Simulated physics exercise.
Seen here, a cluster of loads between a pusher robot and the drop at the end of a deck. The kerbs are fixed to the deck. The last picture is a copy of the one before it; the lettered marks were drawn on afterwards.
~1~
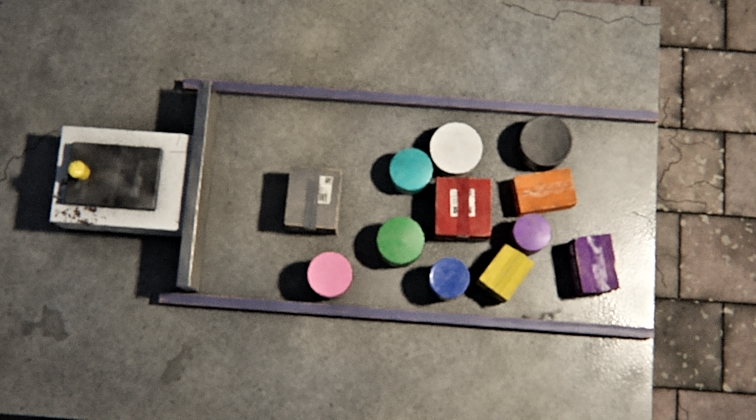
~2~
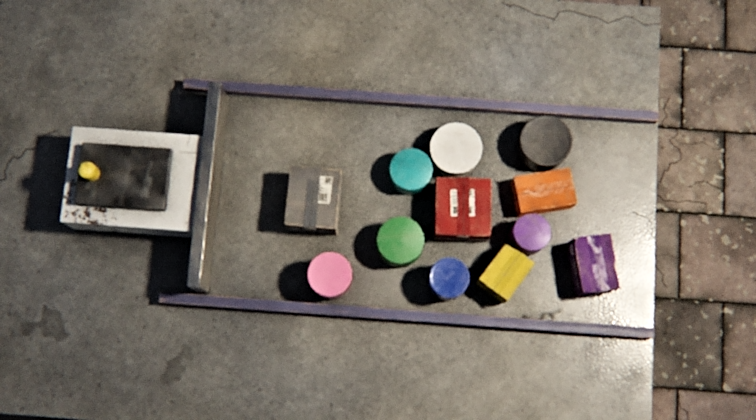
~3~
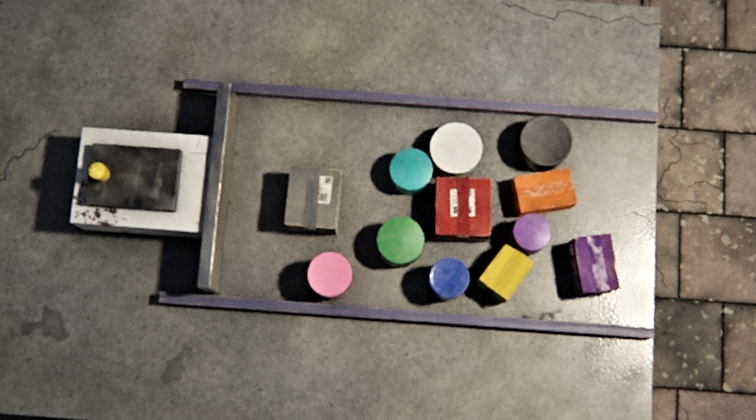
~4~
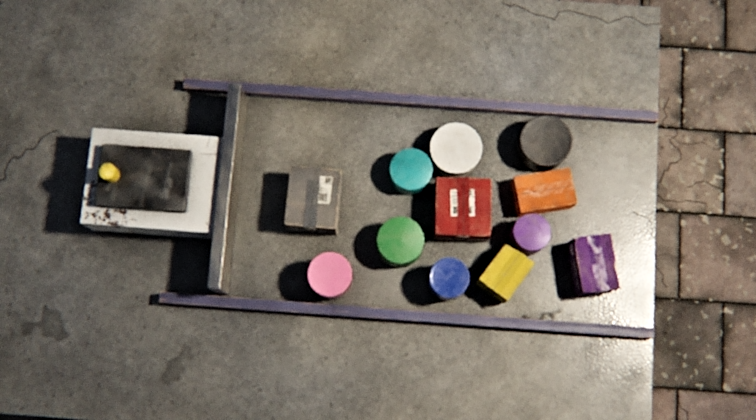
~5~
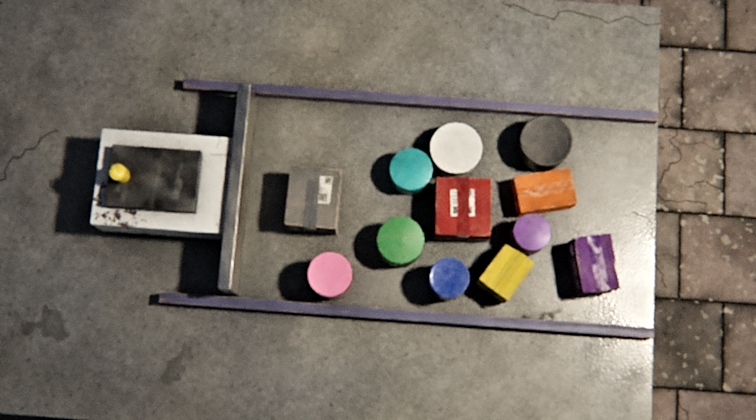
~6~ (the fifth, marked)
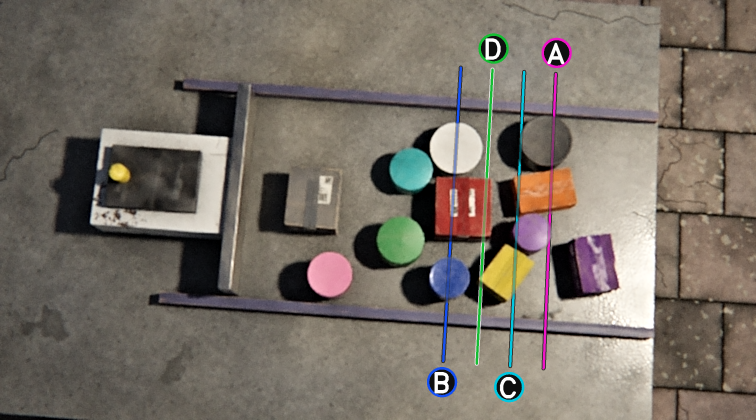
A grey concrete deck with two purple side rails is seen from directly above, with brick paving beyond its right edge. At left sits a white and black robot with a yellow knob behind a long grey bar, while grey, red, orange, yellow and purple boxes and pink, green, teal, white, blue, black and purple round pails stand between the rails. The robot and bar slide slowly right, touching nothing, while the loads and camera stay still.
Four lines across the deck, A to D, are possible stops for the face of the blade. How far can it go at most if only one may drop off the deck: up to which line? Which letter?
The farthest such stop is C.
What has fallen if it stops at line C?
The purple box.
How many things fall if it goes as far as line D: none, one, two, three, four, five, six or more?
By then, none.
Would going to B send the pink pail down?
By then, no.
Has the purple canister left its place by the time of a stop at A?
Yes.
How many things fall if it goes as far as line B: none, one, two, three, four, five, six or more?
In all, none.
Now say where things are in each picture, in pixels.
The first frame shows green canister (401, 242); black pail (544, 145); yellow parcel (505, 273).
The second frame shows robot (131, 177); red parcel (462, 209).
The third frame shows robot (140, 178); purple canister (529, 235).
The fourth frame shows robot (151, 178); white pail (455, 151).
The fifth frame shows robot (161, 179); orange box (543, 193); pink pail (331, 277); blue pail (448, 280).
On the marked copy, A at (550, 217); B at (452, 210); C at (517, 215); D at (485, 212).
Taking C. A third of the way, robot (264, 186); pink pail (360, 279); green canister (414, 247).
Two thirds of the way, robot (366, 194); purple box (600, 268); orange box (579, 195).
When it is over, robot (445, 199); purple box over the edge; orange box (655, 202); one fallen.
As for the rest, A drops four; B is within the limit but short; D is within the limit but short.
